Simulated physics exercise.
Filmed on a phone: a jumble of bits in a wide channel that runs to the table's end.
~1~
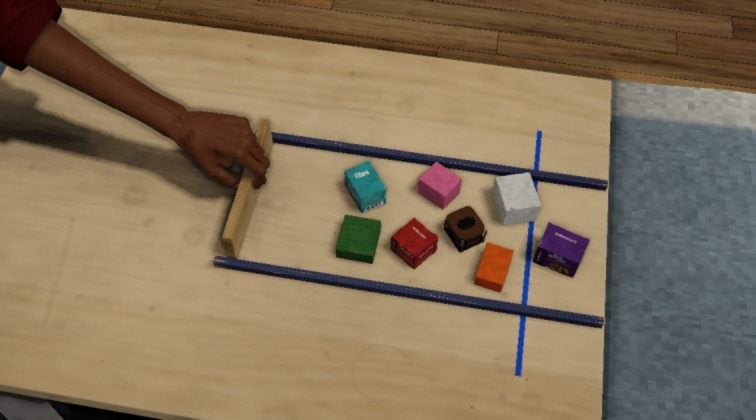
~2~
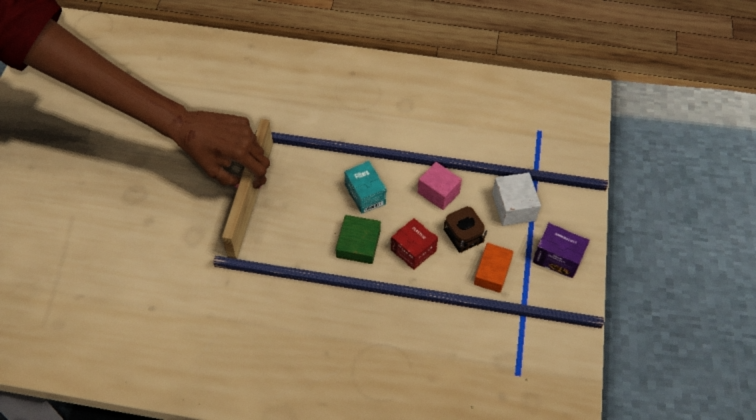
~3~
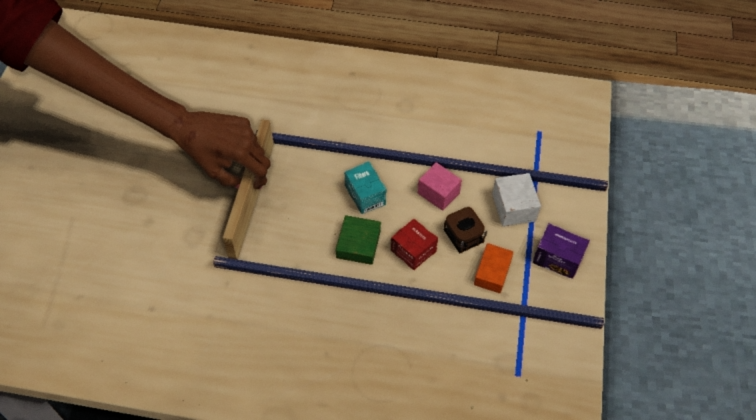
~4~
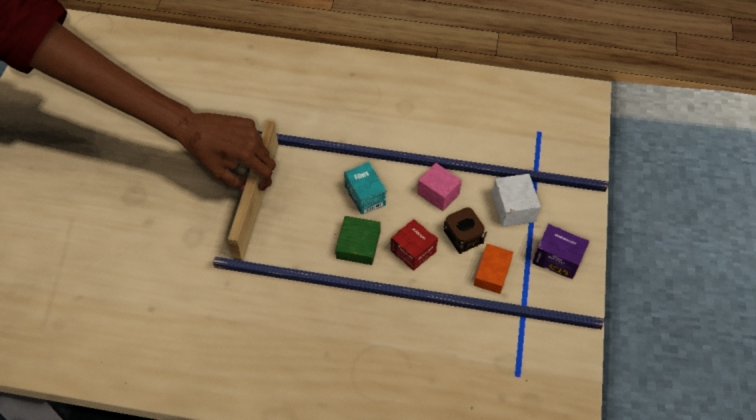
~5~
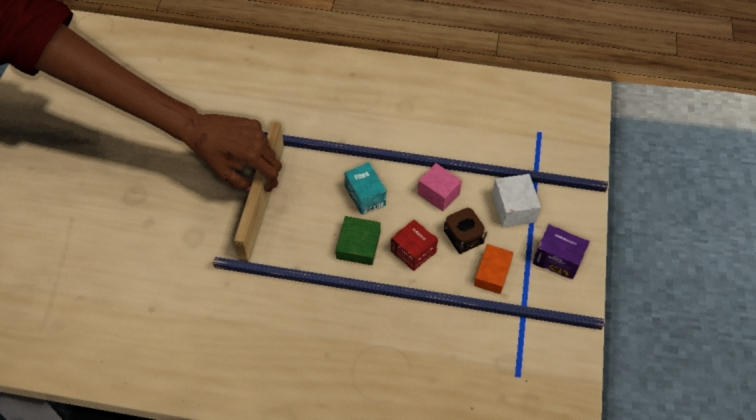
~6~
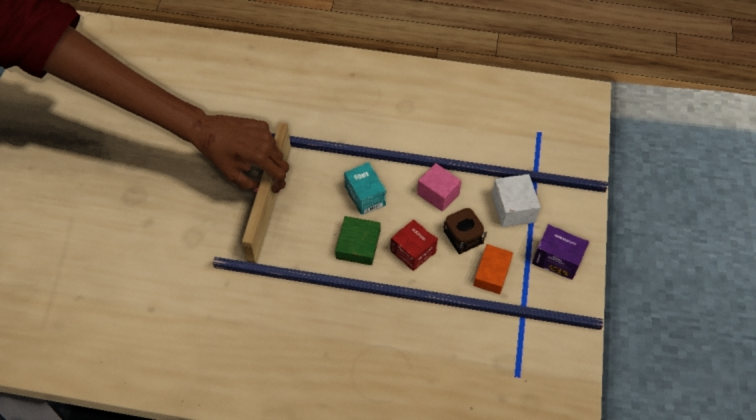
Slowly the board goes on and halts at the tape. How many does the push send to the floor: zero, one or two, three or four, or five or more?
Outcome: The number that fall off is one or two.
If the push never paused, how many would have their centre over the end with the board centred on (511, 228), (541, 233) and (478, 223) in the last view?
In that order 1, 2 and 0.
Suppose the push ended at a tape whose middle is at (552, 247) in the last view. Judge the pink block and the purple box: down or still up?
The pink block holds on, the purple box goes over.
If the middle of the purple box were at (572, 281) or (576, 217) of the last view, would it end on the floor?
In that order, it goes over; drops off.
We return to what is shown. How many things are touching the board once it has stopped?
It touches 3.
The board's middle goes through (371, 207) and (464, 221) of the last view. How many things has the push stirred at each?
By then 3, and 8.
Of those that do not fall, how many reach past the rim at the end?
1 of them.
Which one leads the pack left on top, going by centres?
Foremost is the white block.
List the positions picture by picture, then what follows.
Purple box (561, 251); white block (516, 199); orange block (494, 267); board (249, 188); tape (530, 242), in the first picture.
White block (516, 199); turquoise box (365, 188), in the second picture.
Orange block (494, 268); green block (359, 240), in the third picture.
Purple box (561, 252); red box (414, 245), in the fourth picture.
White block (516, 200); pink block (439, 187), in the fifth picture.
Purple box (560, 252); white block (515, 201); orange block (493, 269); board (268, 192); tape (529, 243), in the sixth picture.
A little later, none off yet; purple box at rest near (560, 252); white block at rest near (515, 201); orange block at rest near (493, 269).
Next, none off yet; purple box moving near (571, 252); white block at rest near (518, 200); orange block shifted about its own width near (530, 274).
When it is over, the number that fall off is one or two; down, orange block and purple box.
